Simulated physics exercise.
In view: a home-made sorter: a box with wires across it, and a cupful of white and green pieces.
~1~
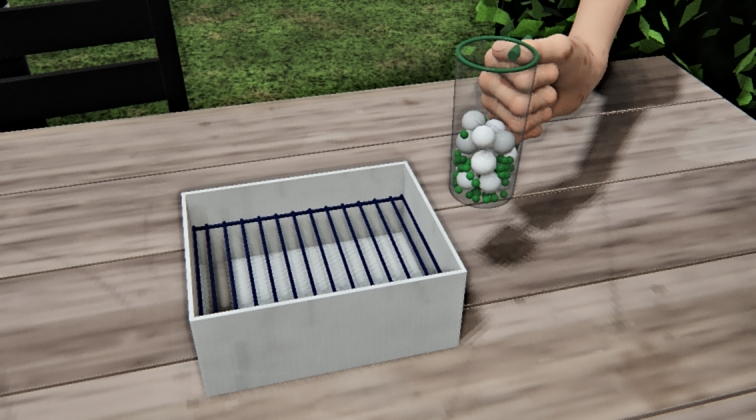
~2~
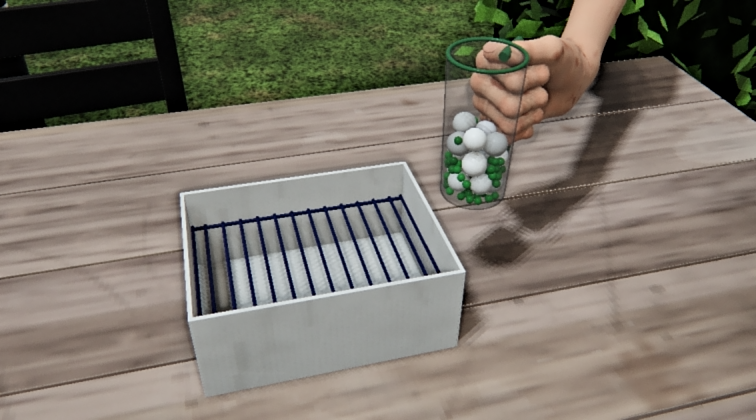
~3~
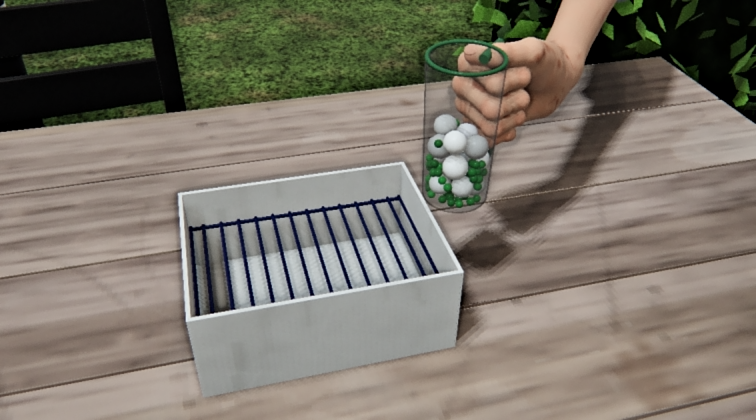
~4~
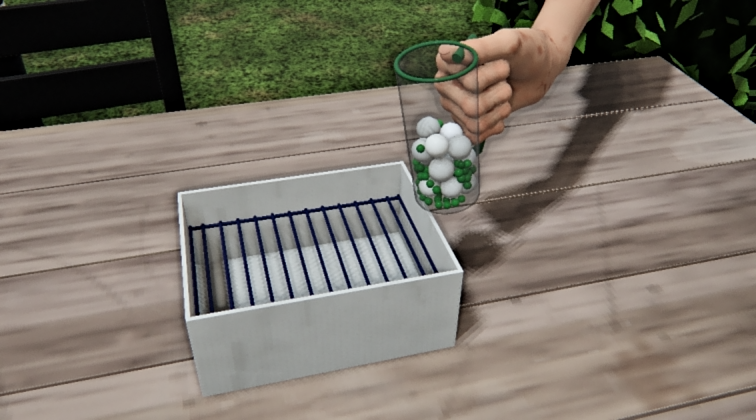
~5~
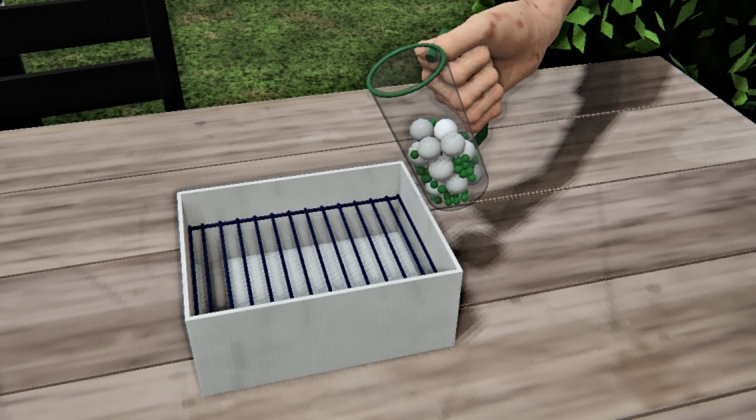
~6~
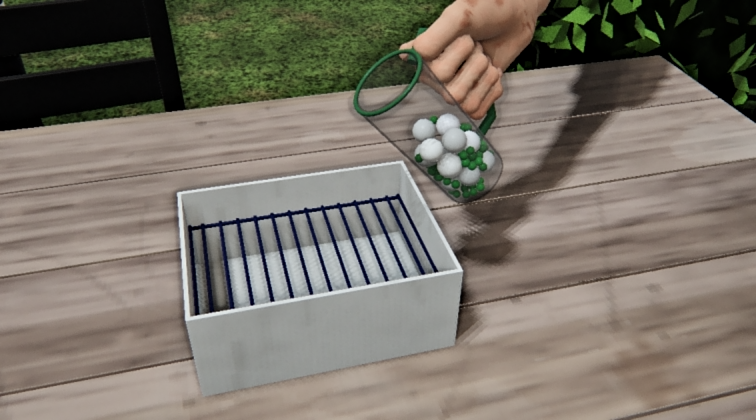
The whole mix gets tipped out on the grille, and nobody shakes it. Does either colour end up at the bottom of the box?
In the end the white ones are held back, and the green ones pass the rack.
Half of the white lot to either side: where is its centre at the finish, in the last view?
Near (336, 270).
Then, 0.21 s later than the last frame, white ones, every one in the cup; green ones, every one in the cup.
Then, 0.47 s later than the last frame, white ones, every one in the cup; green ones, every one in the cup.
Then, 0.75 s later than the last frame, white ones, the larger part in the cup, roughly a quarter on or over the wires; green ones, every one in the cup.
When it is over, white ones, every one on the wires, not one under the rack; green ones, every one under the rack.
